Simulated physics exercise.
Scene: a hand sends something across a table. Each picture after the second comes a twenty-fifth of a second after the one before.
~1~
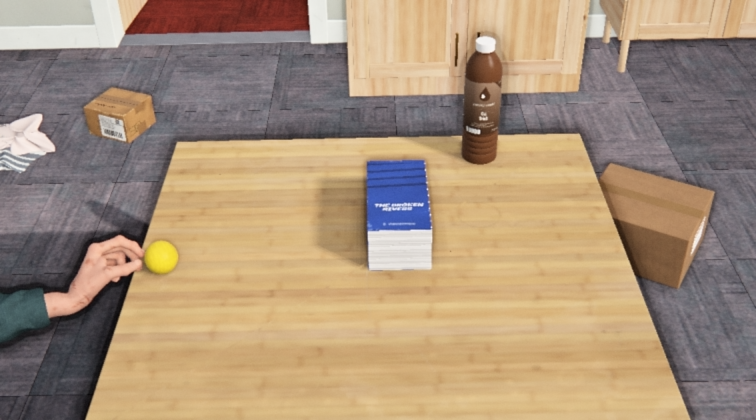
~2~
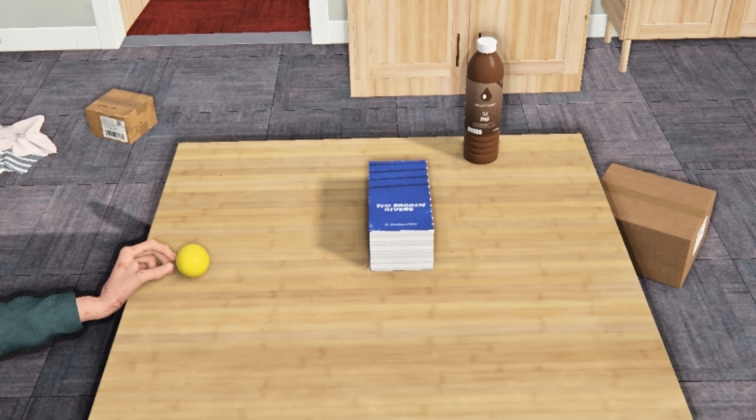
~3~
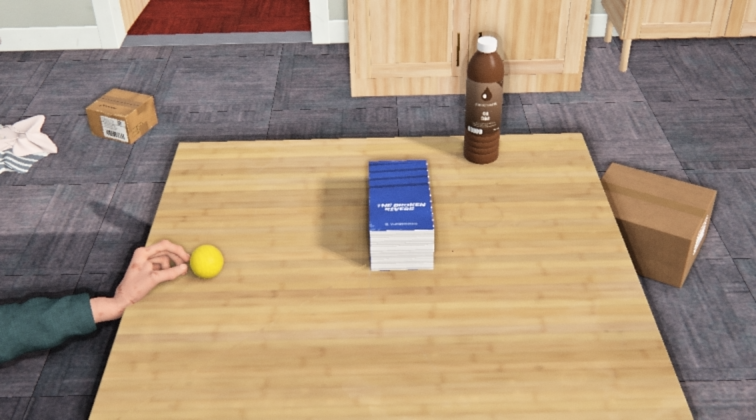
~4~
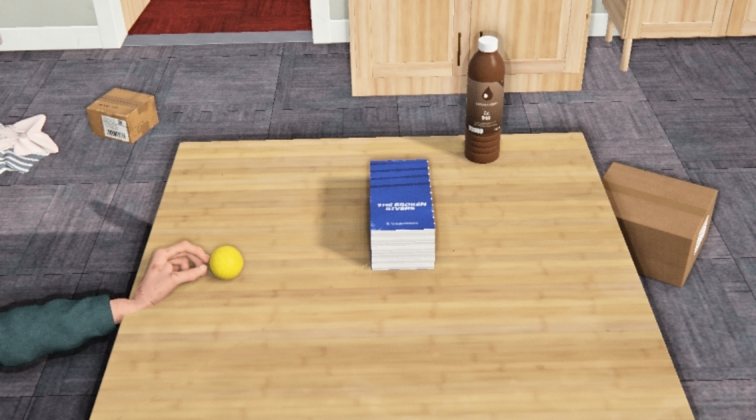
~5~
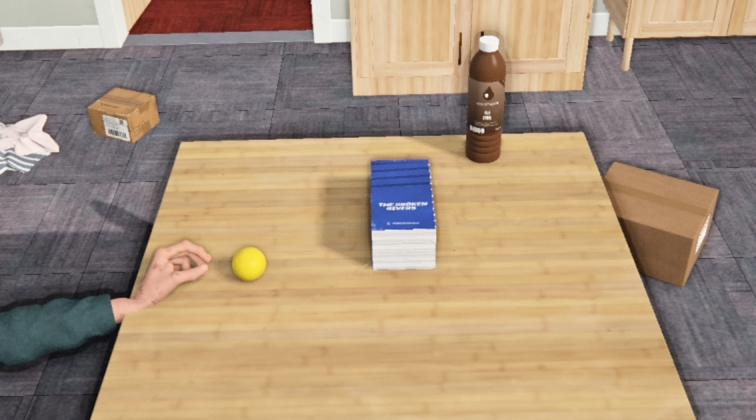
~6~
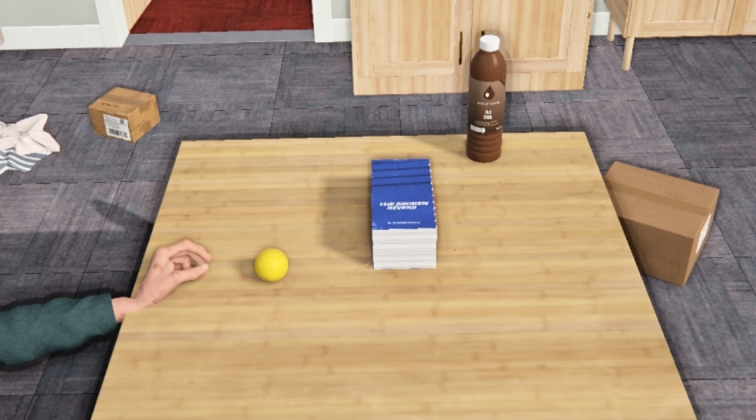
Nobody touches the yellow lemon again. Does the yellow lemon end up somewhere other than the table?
Yes - it goes past the rim, as far as I can tell.
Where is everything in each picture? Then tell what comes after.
The first frame shows under the hand; yellow lemon (161, 257).
The second frame shows under the hand; yellow lemon (193, 261).
The third frame shows under the hand; yellow lemon (207, 262).
The fourth frame shows yellow lemon (227, 263).
The fifth frame shows yellow lemon (249, 264) rolled about its own width.
The sixth frame shows yellow lemon (272, 265) rolled about its own width.
Then, 0.20 s after the last picture, yellow lemon rolled well along near (379, 274).
Then, 0.60 s after the last picture, yellow lemon rolled well along near (597, 292).
Then, 0.90 s after the last picture, yellow lemon now off the table.
Then, 1.10 s after the last picture, things are still on the move.
By the end, off the table, yellow lemon.
